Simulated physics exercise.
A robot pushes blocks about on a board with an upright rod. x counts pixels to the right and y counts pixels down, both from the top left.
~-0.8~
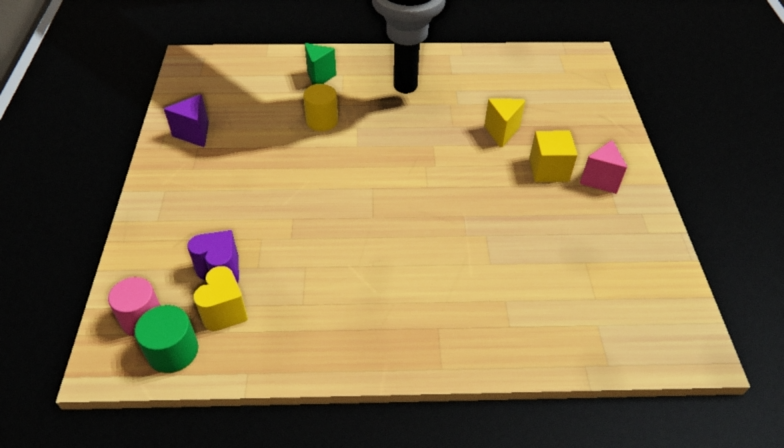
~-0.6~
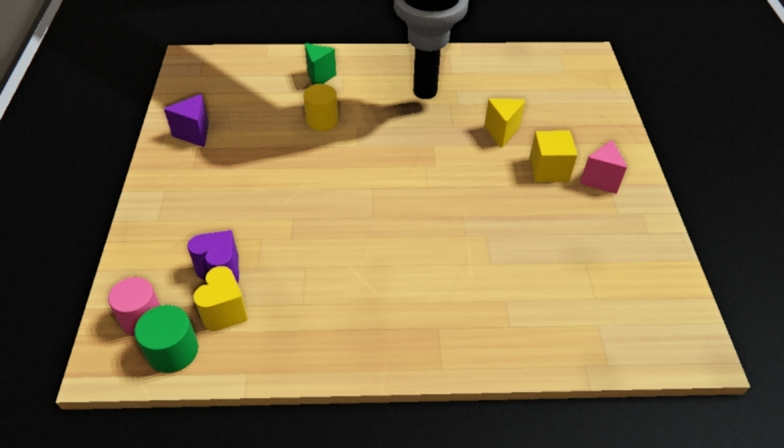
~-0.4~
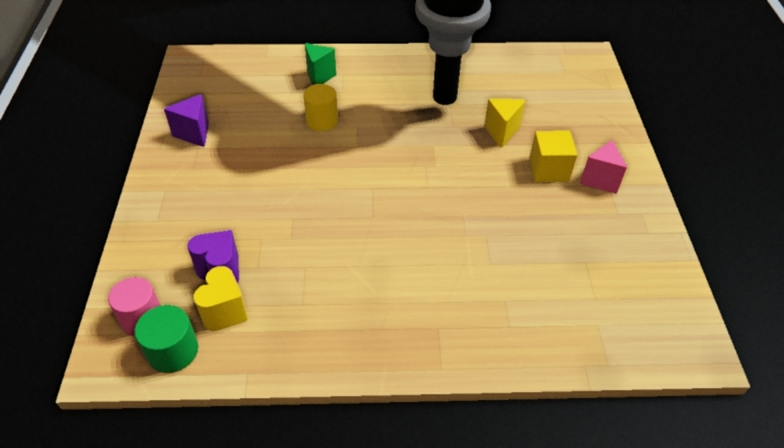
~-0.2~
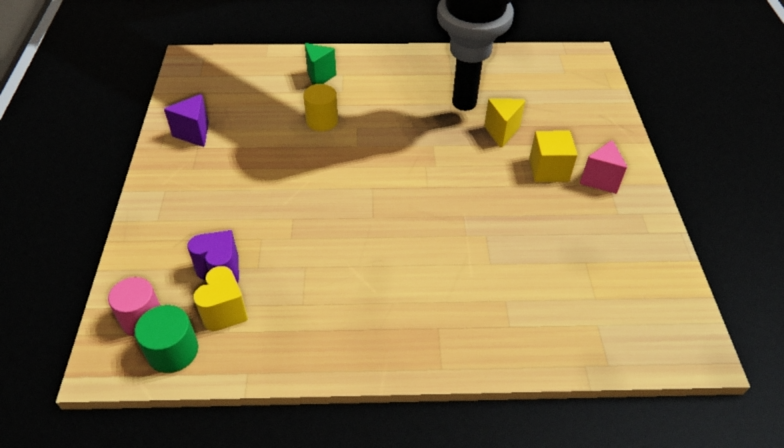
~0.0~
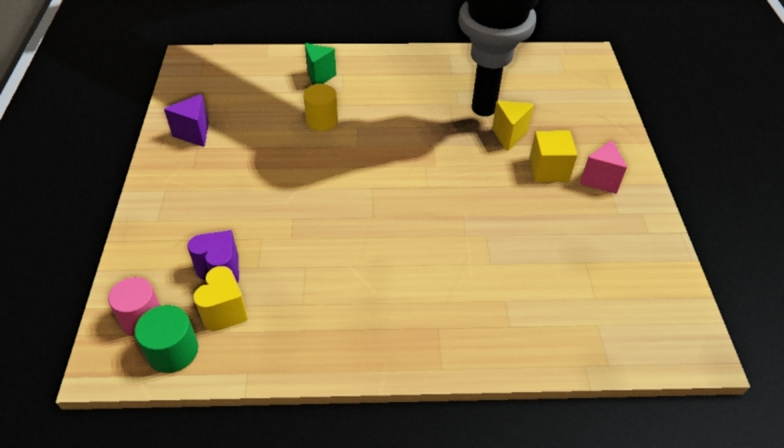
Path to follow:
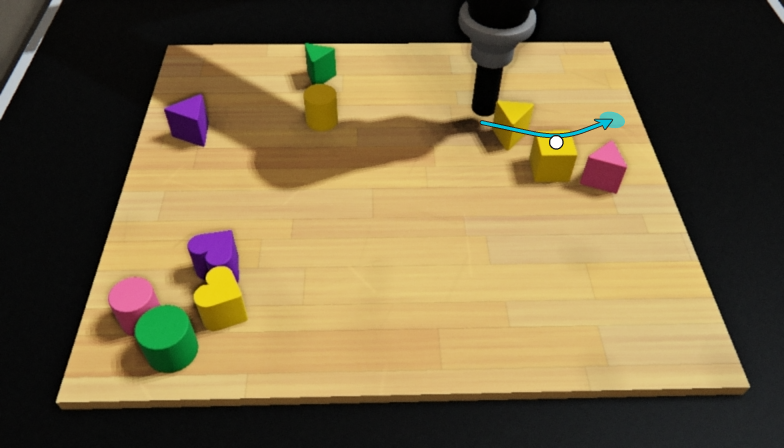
At the start, a dark upright rod stands near the top middle of a wooden board scattered with colourful blocks. The rod moves steadily right and slightly down toward the yellow three-sided block, then nudges it a little to the right, while the other blocks stay still.
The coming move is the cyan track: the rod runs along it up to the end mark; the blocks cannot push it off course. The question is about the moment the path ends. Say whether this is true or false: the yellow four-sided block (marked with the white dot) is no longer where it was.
The claim holds.
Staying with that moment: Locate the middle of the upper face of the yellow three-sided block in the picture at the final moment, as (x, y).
Answer: (569, 126).
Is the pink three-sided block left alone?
In short: Yes.
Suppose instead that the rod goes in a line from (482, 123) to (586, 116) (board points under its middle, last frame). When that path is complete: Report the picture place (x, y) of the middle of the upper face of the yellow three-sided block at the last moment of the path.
It will end up at (537, 111).
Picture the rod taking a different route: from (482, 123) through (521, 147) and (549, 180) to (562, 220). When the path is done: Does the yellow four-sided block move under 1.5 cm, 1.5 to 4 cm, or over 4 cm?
I'd go with over 4 cm for this block.
Path on the board, from (482, 123) via (528, 132) and (575, 133), ending at (612, 120); the dot is on the yellow four-sided block.
The first path, step by step. One third of the way, rod (532, 120); yellow three-sided block (548, 125), turned 60° clockwise; yellow four-sided block (558, 145).
Two thirds of the way, rod (579, 121); yellow three-sided block (569, 126), turned 100° clockwise; yellow four-sided block (561, 149), turned 25° clockwise.
At the end, rod (616, 107); yellow three-sided block (569, 126), turned 100° clockwise; yellow four-sided block (561, 149), turned 25° clockwise; pink three-sided block in place.
